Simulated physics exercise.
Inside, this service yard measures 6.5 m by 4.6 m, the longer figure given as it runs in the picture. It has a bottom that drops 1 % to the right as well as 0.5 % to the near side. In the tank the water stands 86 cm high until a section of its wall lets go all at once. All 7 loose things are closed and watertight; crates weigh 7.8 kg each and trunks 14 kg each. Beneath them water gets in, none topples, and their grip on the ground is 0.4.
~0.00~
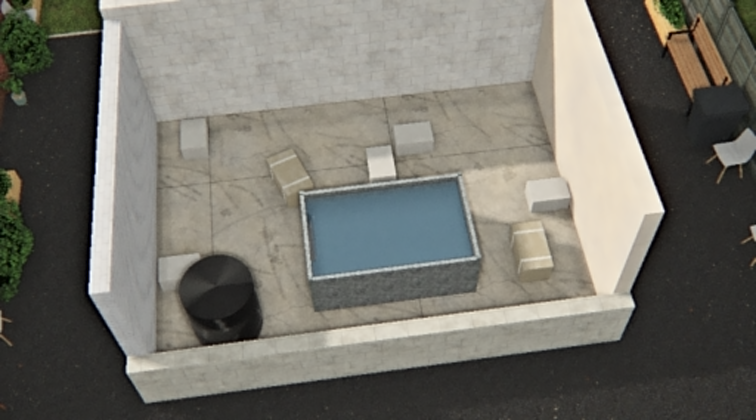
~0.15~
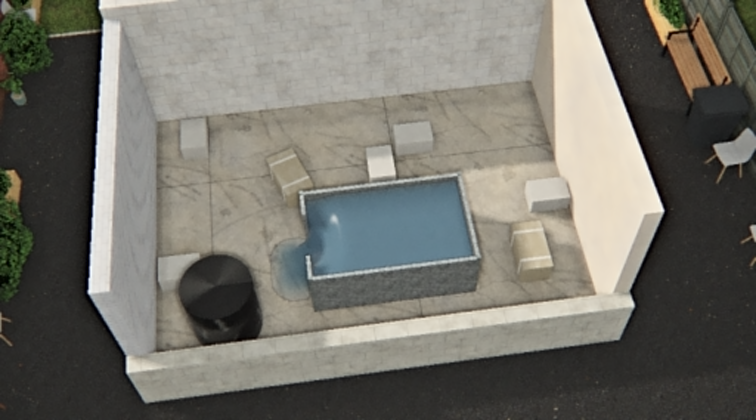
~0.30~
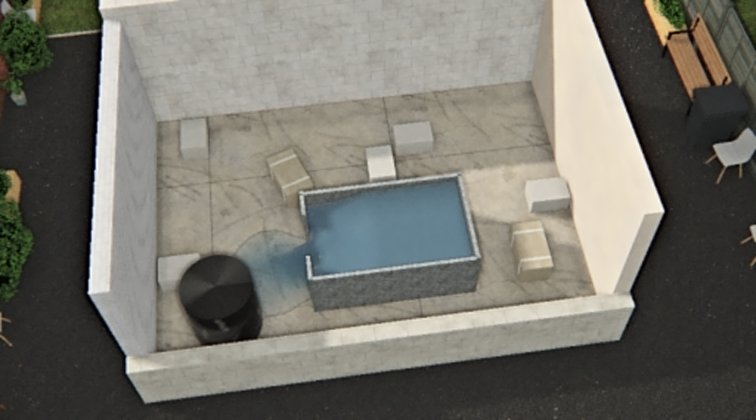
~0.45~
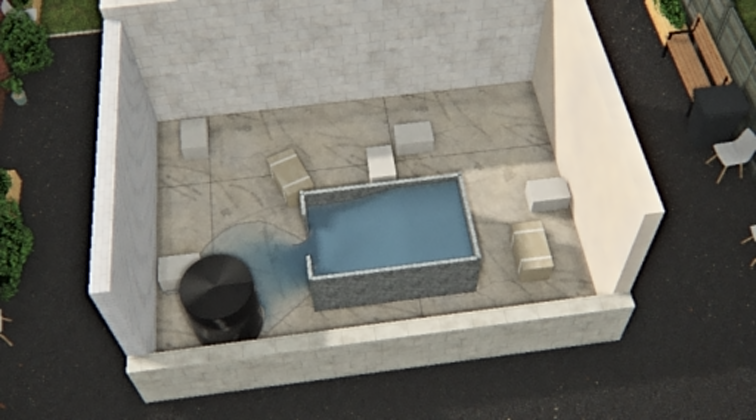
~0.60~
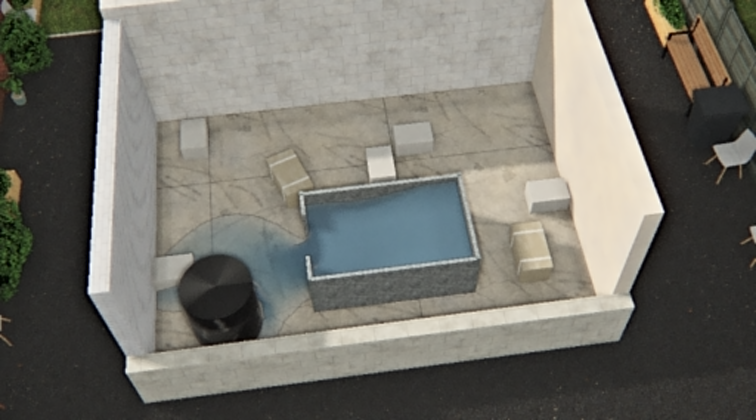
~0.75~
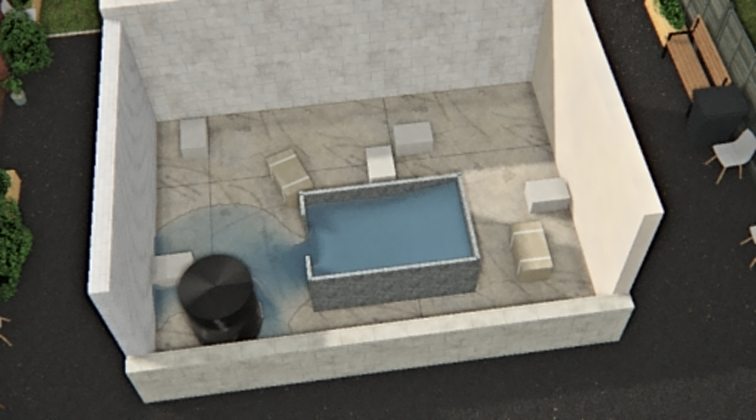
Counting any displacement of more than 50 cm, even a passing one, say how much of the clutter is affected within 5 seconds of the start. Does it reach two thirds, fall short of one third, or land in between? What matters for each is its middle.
It lands in between one and two thirds.
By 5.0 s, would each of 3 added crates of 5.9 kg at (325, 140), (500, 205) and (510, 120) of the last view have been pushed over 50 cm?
Above, below, below.
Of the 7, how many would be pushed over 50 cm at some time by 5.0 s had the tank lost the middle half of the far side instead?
Then the count would be 6.
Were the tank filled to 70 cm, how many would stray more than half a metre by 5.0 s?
3.
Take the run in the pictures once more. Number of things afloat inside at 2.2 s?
That would be 1 of them.
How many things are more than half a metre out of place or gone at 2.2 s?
At that moment it comes to 1.
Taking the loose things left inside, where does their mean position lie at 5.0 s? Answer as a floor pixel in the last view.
Close to (413, 212).
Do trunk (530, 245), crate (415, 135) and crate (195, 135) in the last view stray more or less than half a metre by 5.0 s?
Within the mark, beyond the mark, beyond the mark.
After 1.1 s 0 of 7 are over 50 cm from their spots; 1 afloat.
After 2.2 s 1 of 7 are over 50 cm from their spots; 1 afloat.
After 3.5 s 1 of 7 are over 50 cm from their spots; 1 afloat.
After 5.0 s 3 of 7 are over 50 cm from their spots, and 3 have been at some point; 2 afloat.
